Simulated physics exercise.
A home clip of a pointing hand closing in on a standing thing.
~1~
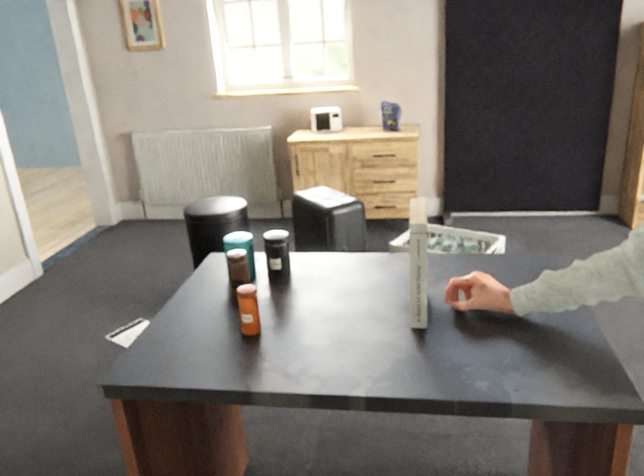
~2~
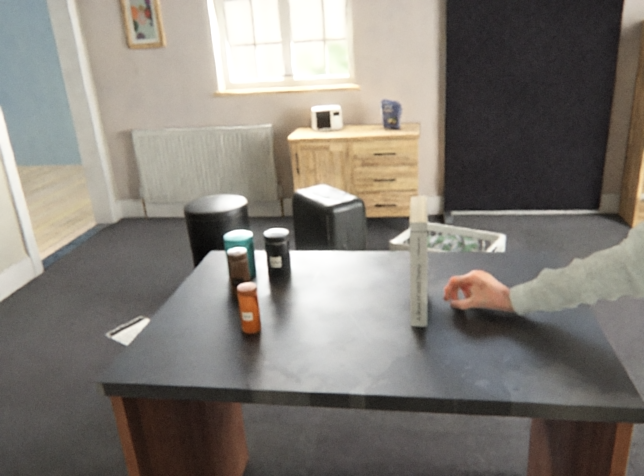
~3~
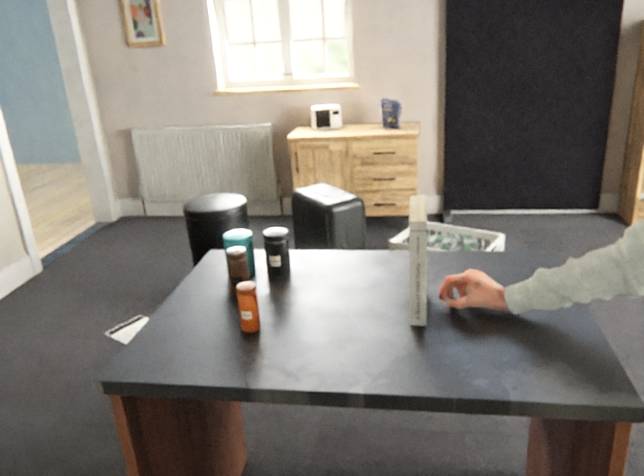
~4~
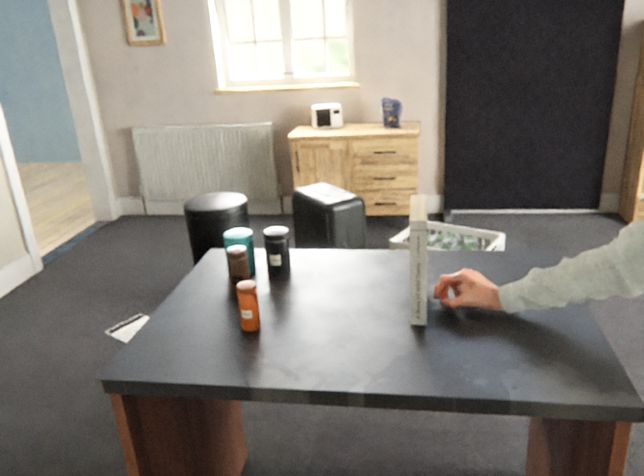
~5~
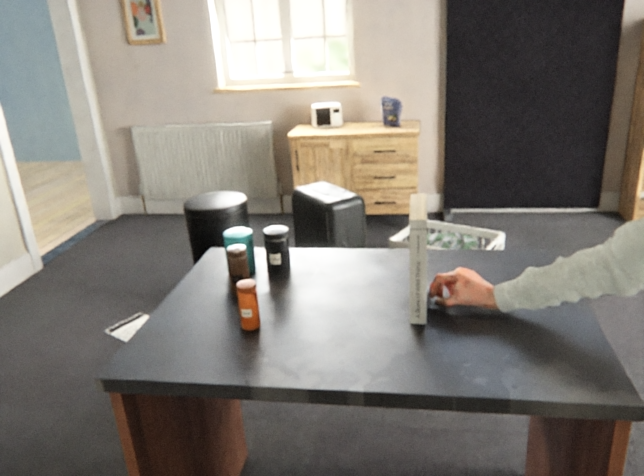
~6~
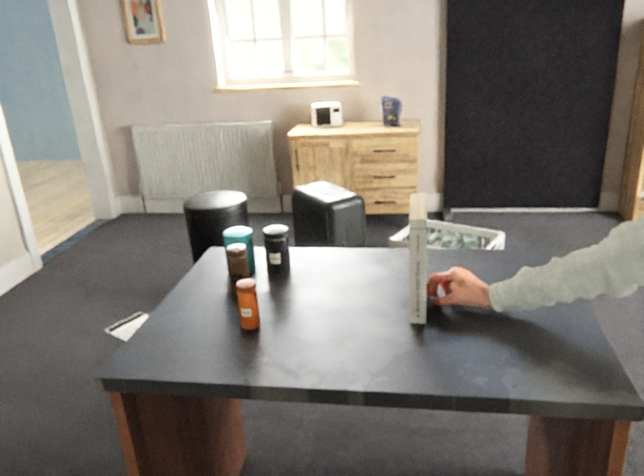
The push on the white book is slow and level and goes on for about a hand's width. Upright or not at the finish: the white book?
The white book keeps standing.
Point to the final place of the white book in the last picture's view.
At about (362, 256).
Then, 0.20 s later than the last frame, white book moved a little near (409, 257).
Then, 0.60 s later than the last frame, white book moved a little near (391, 256).
Then, 0.90 s later than the last frame, white book moved a little near (377, 256).
Then, 1.20 s later than the last frame, white book moved about its own width near (363, 256).
When it is over, moved from the start, white book. End places, in pixels of the last picture, white book near (362, 256).
